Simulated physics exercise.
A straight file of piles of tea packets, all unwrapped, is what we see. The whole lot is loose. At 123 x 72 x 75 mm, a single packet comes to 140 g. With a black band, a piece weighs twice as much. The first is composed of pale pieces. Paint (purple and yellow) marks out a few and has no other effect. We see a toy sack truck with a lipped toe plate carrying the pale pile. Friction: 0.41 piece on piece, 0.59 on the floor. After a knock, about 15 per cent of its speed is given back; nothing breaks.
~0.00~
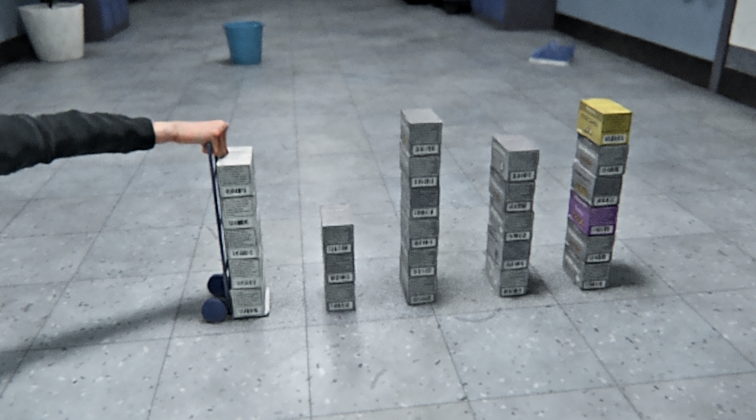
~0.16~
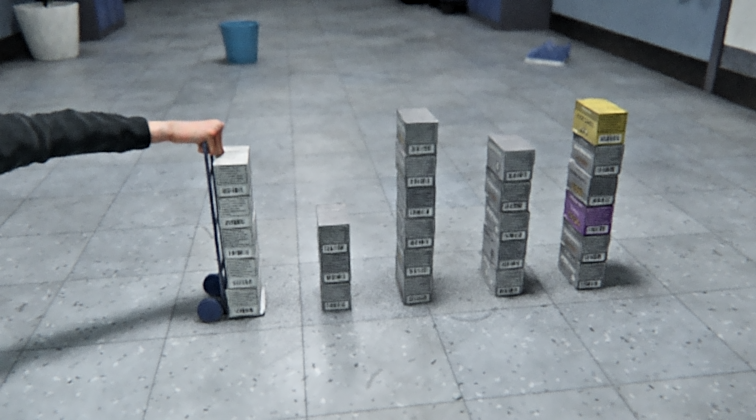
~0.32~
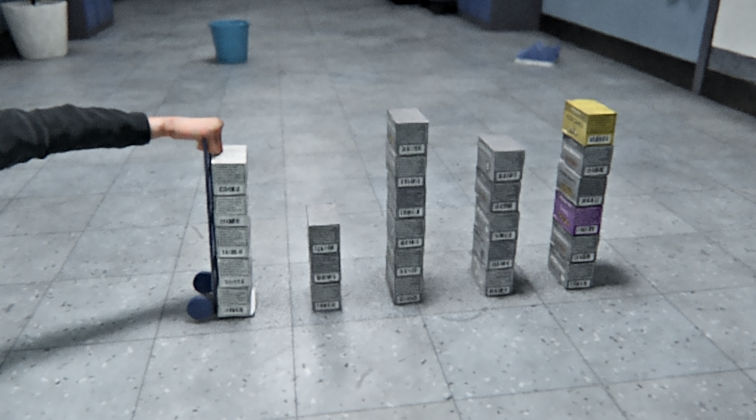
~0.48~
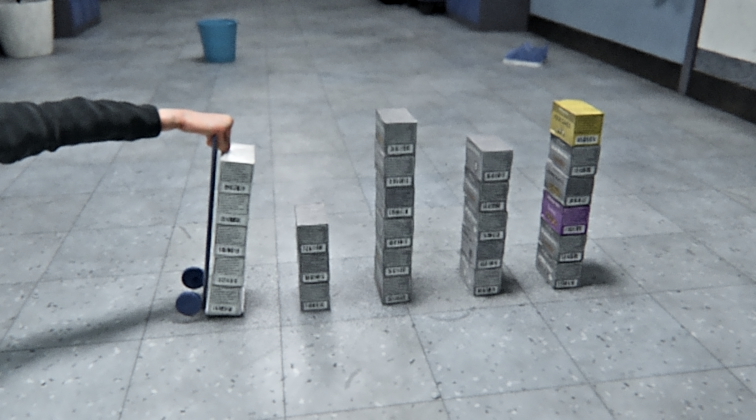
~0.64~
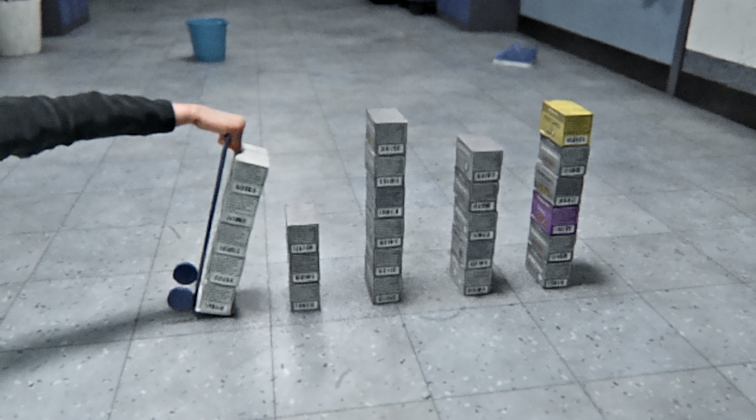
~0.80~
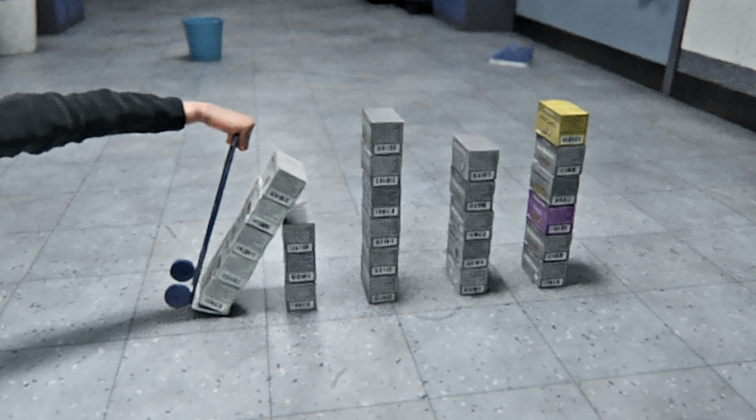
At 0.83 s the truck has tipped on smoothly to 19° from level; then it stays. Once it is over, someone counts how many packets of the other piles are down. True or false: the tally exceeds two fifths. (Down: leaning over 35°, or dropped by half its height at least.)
True.
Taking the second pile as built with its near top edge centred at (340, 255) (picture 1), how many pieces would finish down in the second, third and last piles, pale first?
Down by pile: Second 0, third 0, last 0.
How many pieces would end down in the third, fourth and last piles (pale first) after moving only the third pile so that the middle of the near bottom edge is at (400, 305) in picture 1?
The third pile ends with 6 down, the fourth with 4, the last with 5.
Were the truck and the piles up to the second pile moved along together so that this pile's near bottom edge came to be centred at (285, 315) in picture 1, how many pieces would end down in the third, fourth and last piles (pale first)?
Then third 0, fourth 0, last 0.
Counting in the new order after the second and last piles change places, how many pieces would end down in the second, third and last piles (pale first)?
After the swap, the second pile would have 6 down, the third 6 and the last 2.
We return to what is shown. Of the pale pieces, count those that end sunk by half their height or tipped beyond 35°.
The total comes to 5.
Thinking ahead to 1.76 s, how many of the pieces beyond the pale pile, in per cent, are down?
At that instant, 35 percent.
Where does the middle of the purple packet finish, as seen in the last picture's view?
Around (607, 259).
After 1.22 s, 5 of the pale pile down; none of the 20 other packets down, 9 disturbed.
After 1.76 s, 5 of the pale pile down; 7 of the 20 other packets down.
After 2.26 s, 5 of the pale pile down; 16 of the 20 other packets down; purple packet on its side; yellow packet leaning 66°, 28 cm lower.
At rest (3.1 s), 5 of the pale pile down; 16 of the 20 other packets down; yellow packet on its side; purple packet on its side. That is 80 per cent. As the last picture would show them, middles, yellow packet near (733, 243), purple packet near (608, 259).
